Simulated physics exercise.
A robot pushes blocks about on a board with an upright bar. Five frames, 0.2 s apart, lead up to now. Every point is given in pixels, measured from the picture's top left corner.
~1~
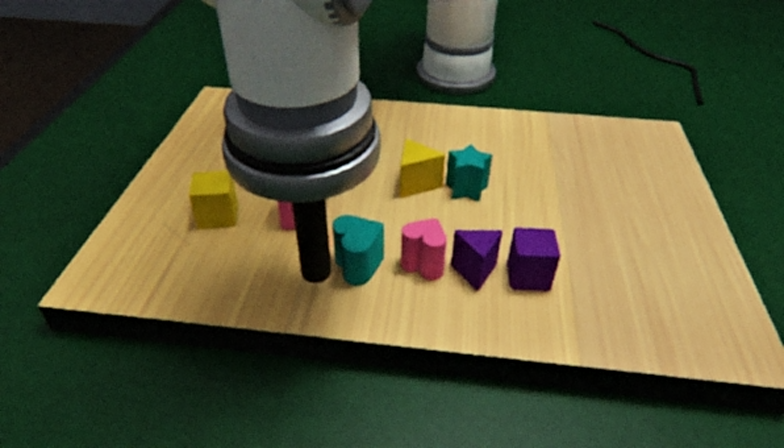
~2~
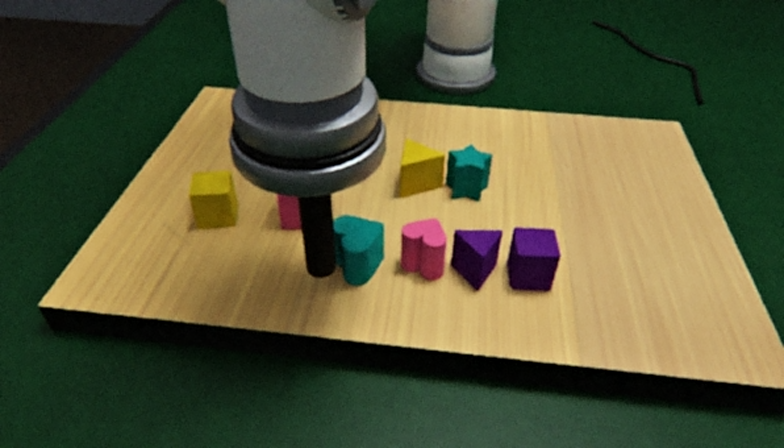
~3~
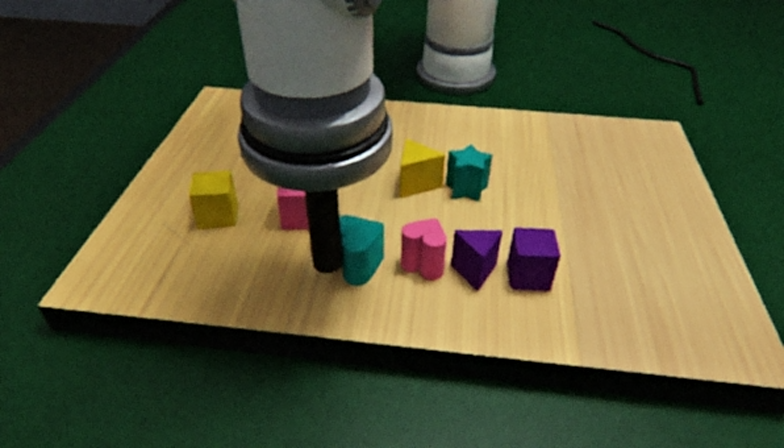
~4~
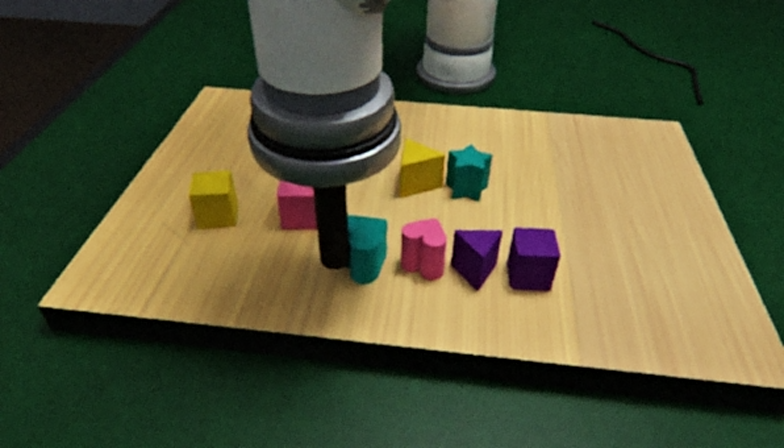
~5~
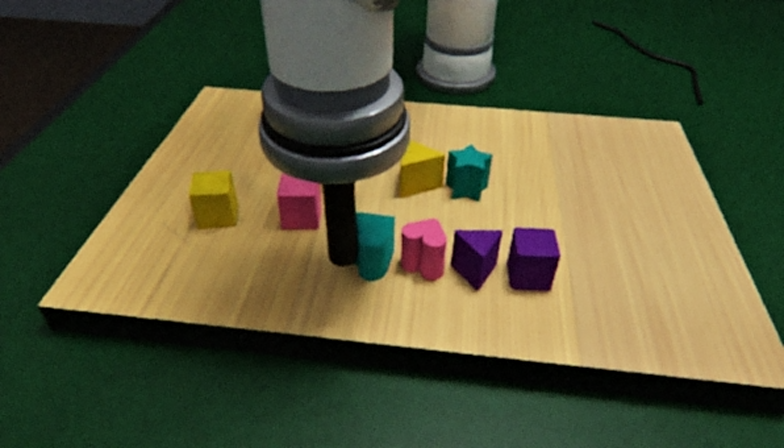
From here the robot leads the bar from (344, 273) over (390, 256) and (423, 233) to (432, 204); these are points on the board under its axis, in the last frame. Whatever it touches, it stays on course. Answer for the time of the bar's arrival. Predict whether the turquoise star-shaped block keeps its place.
It will be nudged away from its spot.
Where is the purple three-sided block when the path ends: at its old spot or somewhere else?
It moves.
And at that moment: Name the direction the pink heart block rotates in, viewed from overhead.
Answer: With the clock.
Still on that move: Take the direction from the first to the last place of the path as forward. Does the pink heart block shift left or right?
It moves right.
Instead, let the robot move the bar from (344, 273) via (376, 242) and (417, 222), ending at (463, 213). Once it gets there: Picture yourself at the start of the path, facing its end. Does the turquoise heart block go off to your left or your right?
It goes toward the right-hand side.
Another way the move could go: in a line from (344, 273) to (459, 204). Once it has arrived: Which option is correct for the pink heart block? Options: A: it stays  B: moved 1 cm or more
It's B.
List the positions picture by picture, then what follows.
The first picture shows bar's lower end (316, 274); turquoise heart block (357, 231); pink heart block (426, 231); turquoise star-shaped block (471, 156); purple three-sided block (480, 238).
The second picture shows bar (322, 269); blocks still.
The third picture shows bar (328, 265); blocks still.
The fourth picture shows bar (335, 261); turquoise heart block (362, 230).
The fifth picture shows bar (343, 258); turquoise heart block (370, 227); pink heart block (426, 231); turquoise star-shaped block (471, 156); purple three-sided block (480, 238).
The first path, step by step. One third of the way, bar (391, 241); turquoise heart block (414, 209); pink heart block (454, 226), turned 45° clockwise; purple three-sided block (495, 242), turned 15° clockwise.
Two thirds of the way, bar (425, 218); turquoise heart block (445, 185), turned 15° anticlockwise; pink heart block (462, 221), turned 95° clockwise; purple three-sided block (497, 244).
At the end, bar (433, 190); turquoise heart block (461, 166), turned 15° clockwise; pink heart block (462, 221), turned 95° clockwise; turquoise star-shaped block (478, 148), turned 20° clockwise; purple three-sided block (497, 244).
